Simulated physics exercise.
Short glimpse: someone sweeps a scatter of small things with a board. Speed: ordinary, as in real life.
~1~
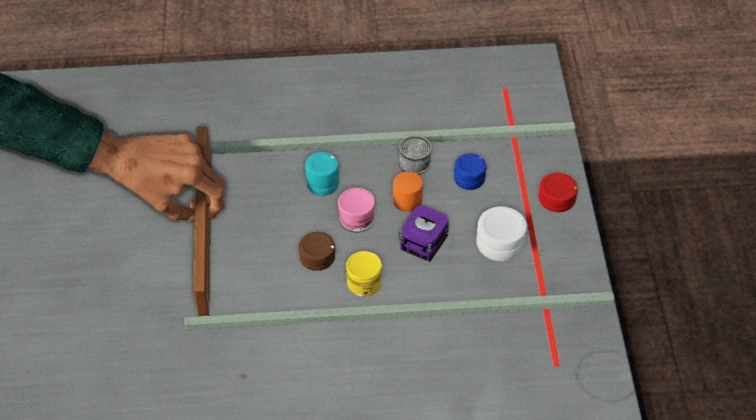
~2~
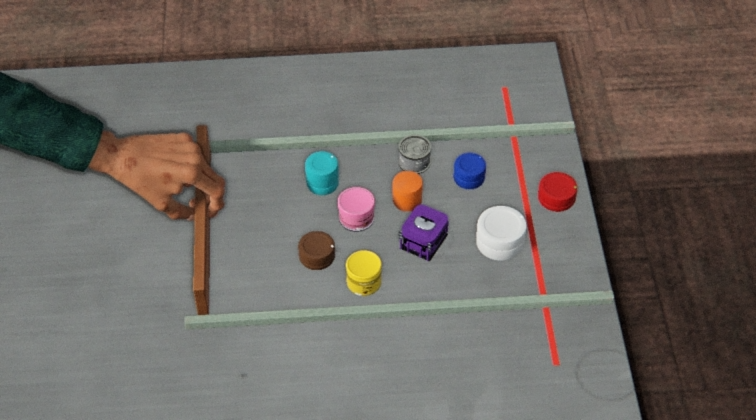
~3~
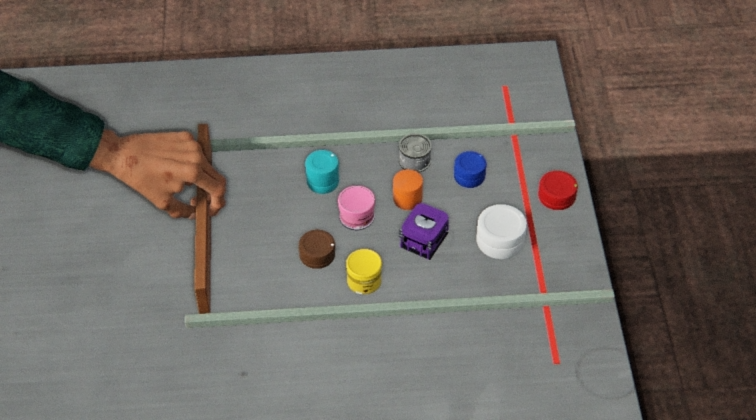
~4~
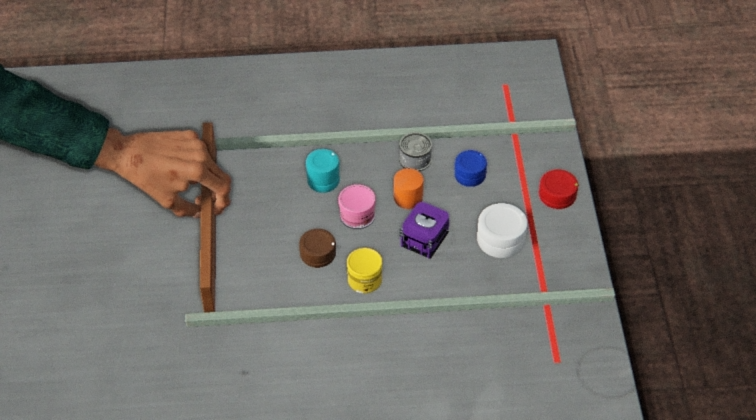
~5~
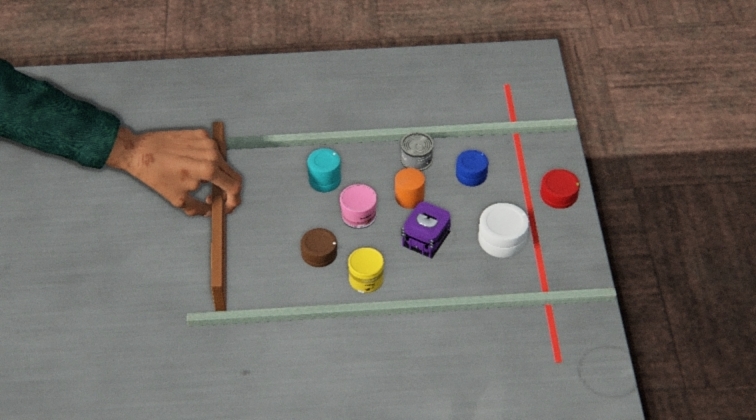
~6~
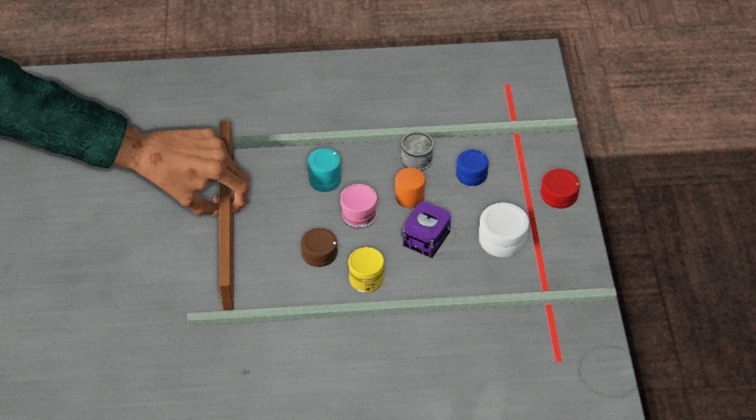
On a grey tabletop, a hand slides a wooden board slightly right towards scattered colourful lids and pots, which stay in place.
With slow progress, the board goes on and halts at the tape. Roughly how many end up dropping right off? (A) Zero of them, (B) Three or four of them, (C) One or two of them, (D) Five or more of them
Option C: One or two of them.
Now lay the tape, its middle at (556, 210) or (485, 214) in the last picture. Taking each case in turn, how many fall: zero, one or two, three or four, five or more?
Falls: 3 or 4; none.
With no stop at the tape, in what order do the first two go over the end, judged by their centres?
The order is the white lid, then the red lid.
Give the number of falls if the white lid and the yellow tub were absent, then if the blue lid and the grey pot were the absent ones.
You'd get 0 in the first case and 1 in the second one.
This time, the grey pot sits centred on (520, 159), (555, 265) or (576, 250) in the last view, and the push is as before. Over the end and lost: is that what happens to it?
Well, in that order it goes off, stays aboard and stays aboard.
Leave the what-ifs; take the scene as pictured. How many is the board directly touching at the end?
The figure is 5.
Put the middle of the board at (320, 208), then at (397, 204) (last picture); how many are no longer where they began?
2 by the first point, 7 by the second.
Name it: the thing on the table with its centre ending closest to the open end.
That's the red lid.
A little later, none off yet; red lid at rest near (560, 188); white lid at rest near (504, 230); blue lid at rest near (472, 168).
Next, none off yet; red lid at rest near (560, 188); white lid shifted well along near (584, 227); blue lid shifted well along near (524, 157).
When it is over, the number that fall off is one or two; down, white lid.
